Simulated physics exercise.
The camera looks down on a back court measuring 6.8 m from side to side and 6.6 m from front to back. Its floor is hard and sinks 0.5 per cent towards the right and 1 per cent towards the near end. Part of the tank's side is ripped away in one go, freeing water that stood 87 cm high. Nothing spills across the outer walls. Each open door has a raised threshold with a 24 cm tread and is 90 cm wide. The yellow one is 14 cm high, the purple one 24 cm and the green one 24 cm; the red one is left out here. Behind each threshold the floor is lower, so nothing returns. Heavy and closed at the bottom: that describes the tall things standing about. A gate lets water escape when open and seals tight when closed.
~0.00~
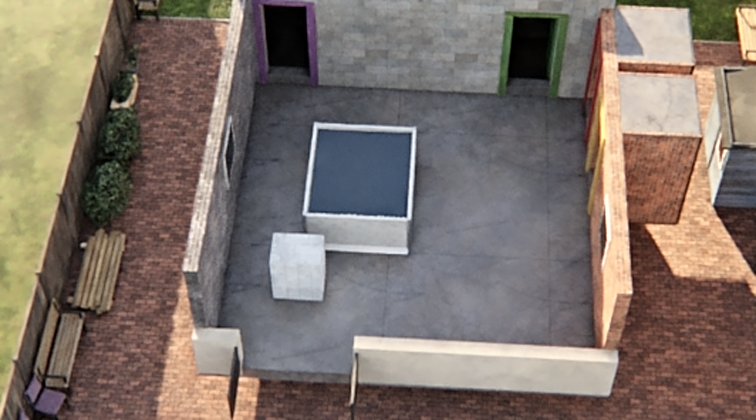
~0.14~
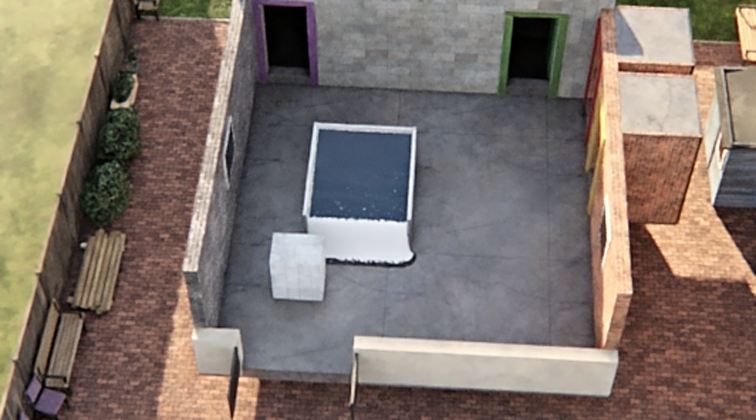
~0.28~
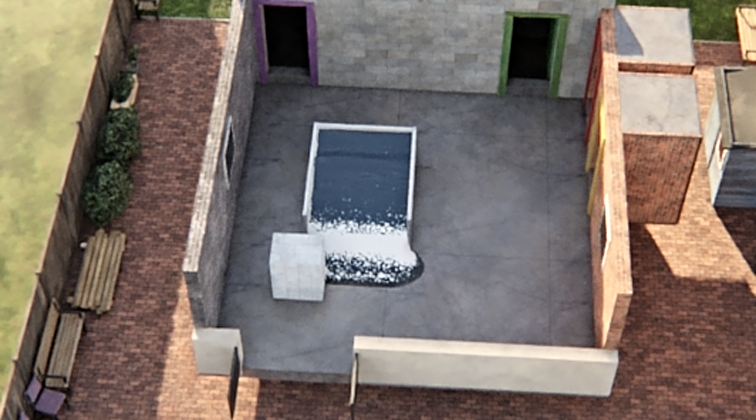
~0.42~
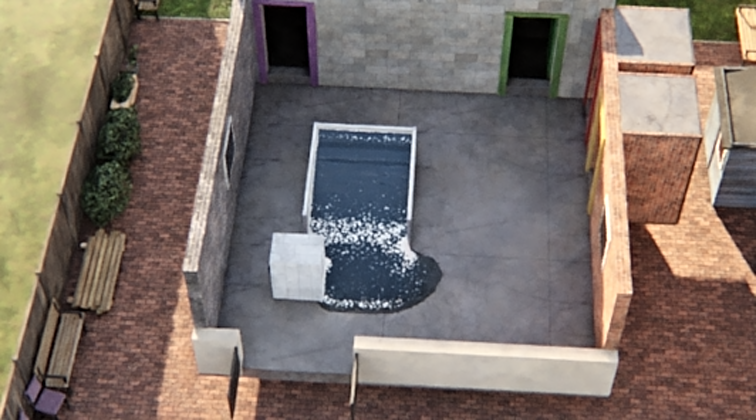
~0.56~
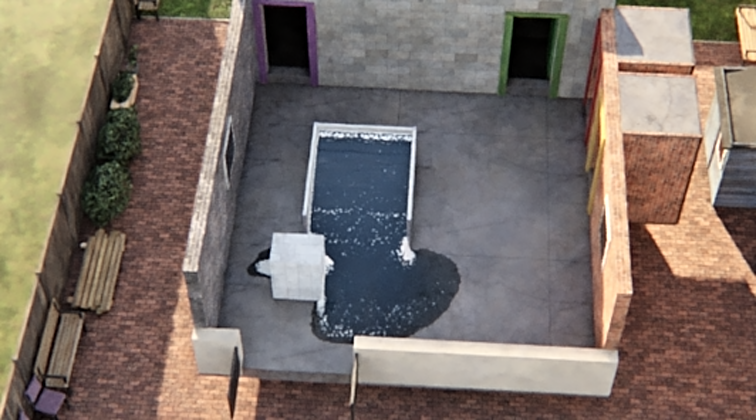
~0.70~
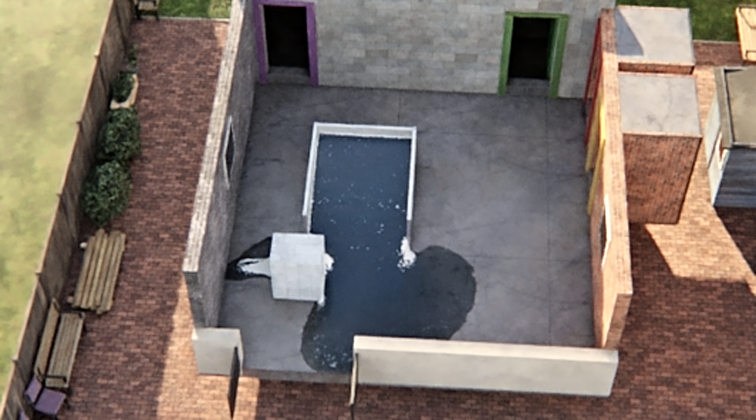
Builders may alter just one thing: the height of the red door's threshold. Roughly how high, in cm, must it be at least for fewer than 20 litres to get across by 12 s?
Roughly 8 cm is just enough.
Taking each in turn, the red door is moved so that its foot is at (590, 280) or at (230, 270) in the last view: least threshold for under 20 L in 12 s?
In turn: Roughly 11.5 cm, roughly 21 cm.
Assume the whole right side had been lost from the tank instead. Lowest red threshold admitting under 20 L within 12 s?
Some 24 cm.
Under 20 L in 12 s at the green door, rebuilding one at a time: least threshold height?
I'd raise green to close to 9.0 cm.
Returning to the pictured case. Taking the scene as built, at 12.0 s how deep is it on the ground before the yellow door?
The depth there is around 8.5 cm.
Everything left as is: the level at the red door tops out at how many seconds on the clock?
At roughly 7.5 s.
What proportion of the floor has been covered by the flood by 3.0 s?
50 %.
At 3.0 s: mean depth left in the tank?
I'd put it at some 17 centimetres on average.
After 1.4 s water covers 25 % of the floor, deepest (53 cm) near (376, 355); it has not reached the red door.
After 3.0 s water covers 50 % of the floor, deepest (42 cm) near (579, 375); it has not reached the red door.
After 12.0 s water covers 95 % of the floor, deepest (10 cm) near (584, 228); 6 cm at the red door, 0 litres in over its 24 cm threshold.
At the red door as built, the water arrived by 4.0 s and peaked near 12 cm at 7.4 s.
With a threshold of 7 cm, 31 litres would have come in within the 12 s; with 9.5 cm, 12 litres. So under 20 litres takes about 8 cm.
